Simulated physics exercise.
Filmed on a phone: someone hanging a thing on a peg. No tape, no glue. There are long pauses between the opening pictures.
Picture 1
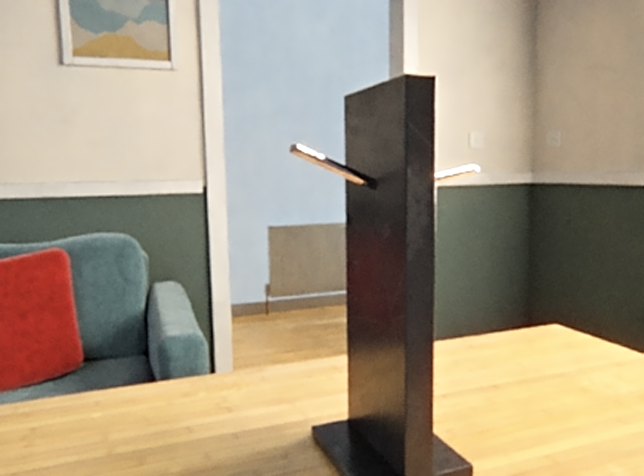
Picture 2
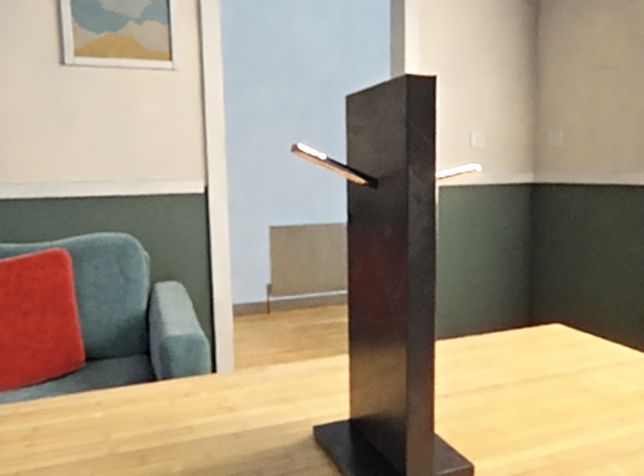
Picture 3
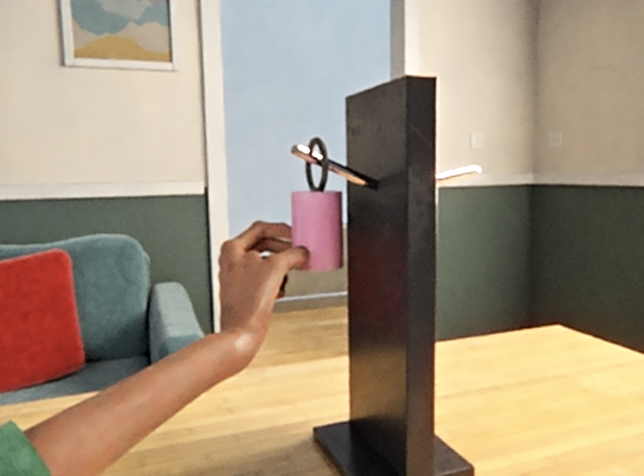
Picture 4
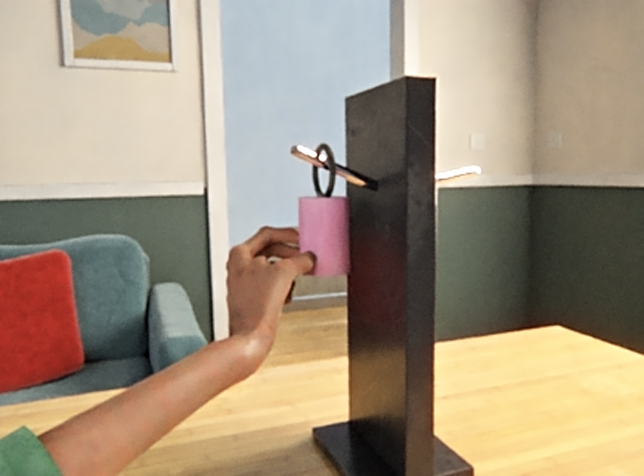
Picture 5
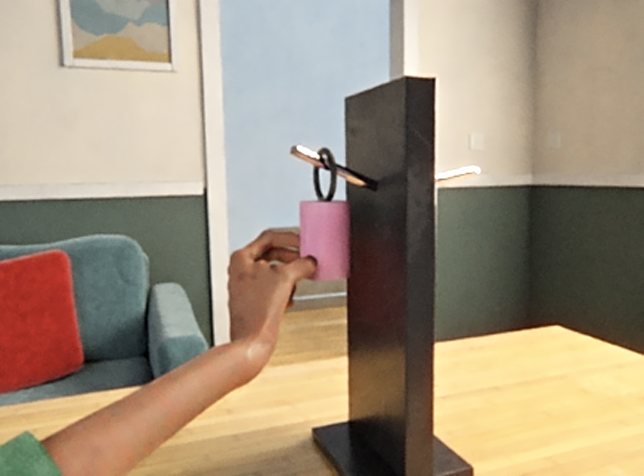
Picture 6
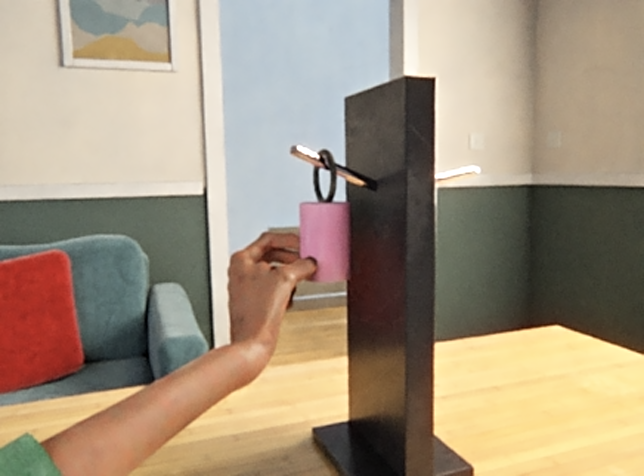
A hand and forearm in a green sleeve appear from the lower left, holding a pink lantern with a dark ring at a black peg stand on a wooden table. The steady, table-height view shows a room with a teal sofa and red cushion at left, a blue wall behind, and green-and-cream walls. The lantern shifts slightly right and down, its ring around the left peg, still held.
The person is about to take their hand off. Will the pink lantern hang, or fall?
In the end the pink lantern stays on its peg.
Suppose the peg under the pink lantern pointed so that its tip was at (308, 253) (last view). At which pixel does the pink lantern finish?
Close to (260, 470).
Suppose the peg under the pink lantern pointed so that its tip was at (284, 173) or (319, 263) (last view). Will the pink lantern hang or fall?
One after another: It stays up; comes down.
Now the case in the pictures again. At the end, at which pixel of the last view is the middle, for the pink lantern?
Roughly at (352, 228).
Then, 0.10 s past the last view, pink lantern leaning 6° off how it started near (328, 219).
Then, 0.22 s past the last view, pink lantern leaning 5° off how it started near (341, 224).
Then, 0.34 s past the last view, pink lantern leaning 9° off how it started near (350, 228).
Finally, the pink lantern hangs there, near (352, 228).
